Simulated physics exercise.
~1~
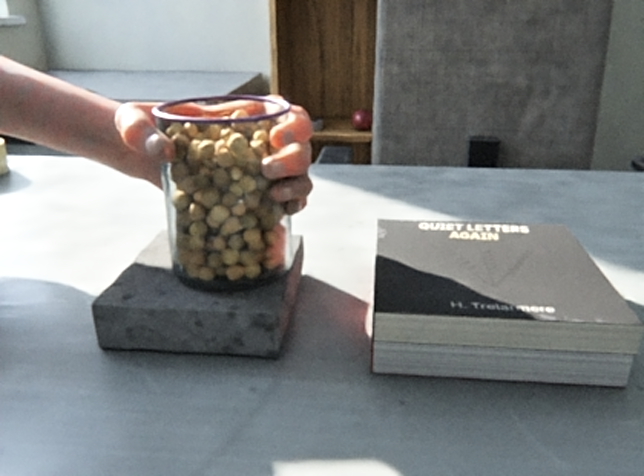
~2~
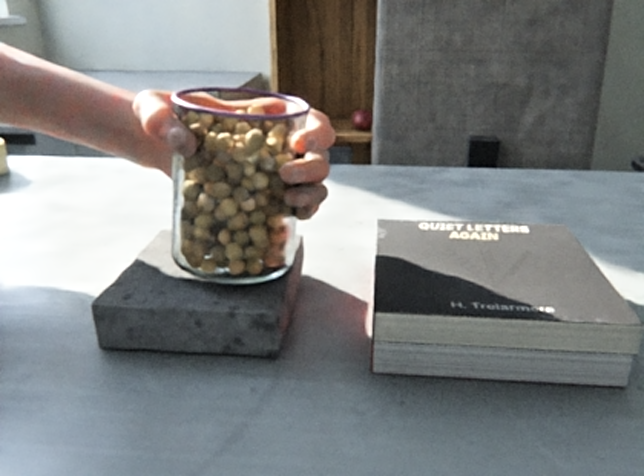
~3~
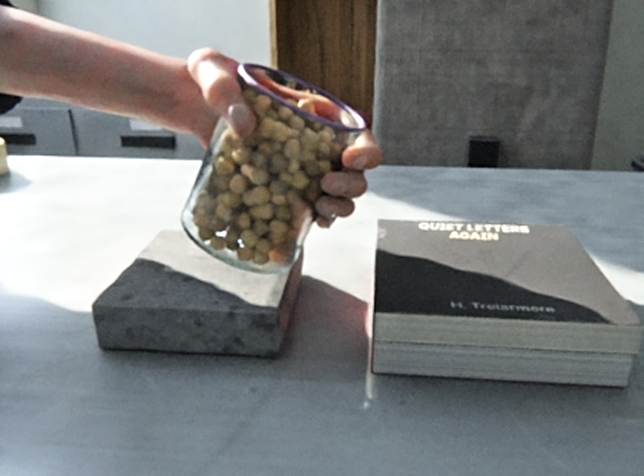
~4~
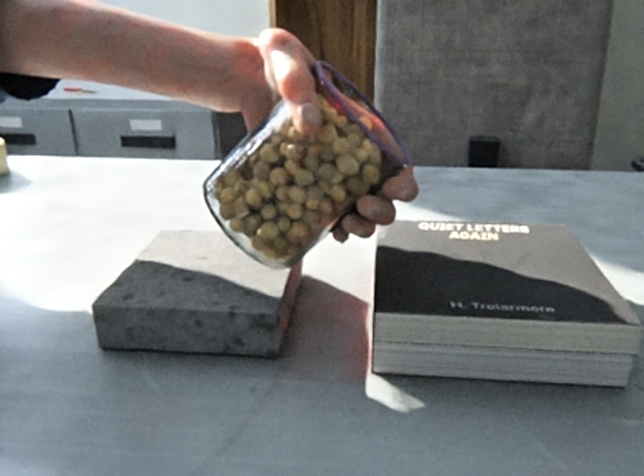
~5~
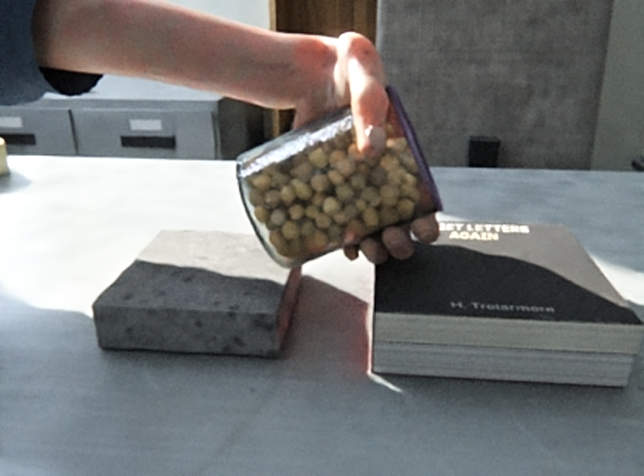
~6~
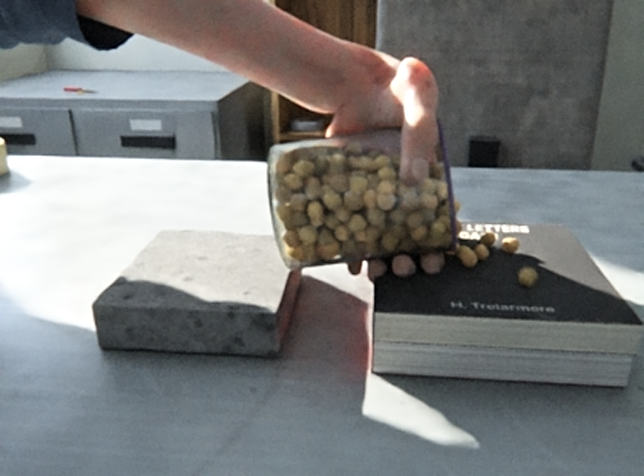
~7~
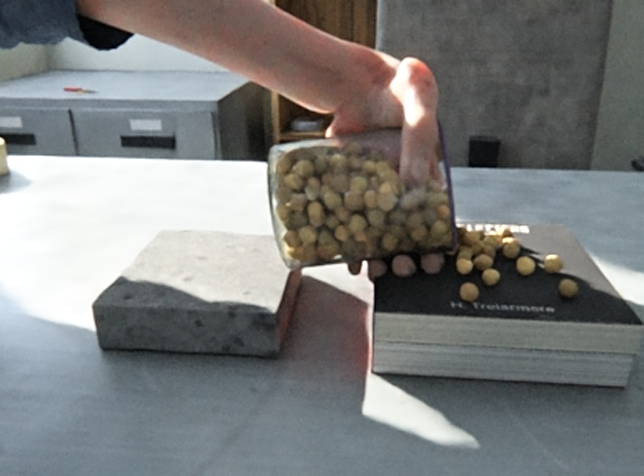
On a grey tabletop, a hand lifts a glass of chickpeas from a stone block and tips it, spilling some onto stacked books.
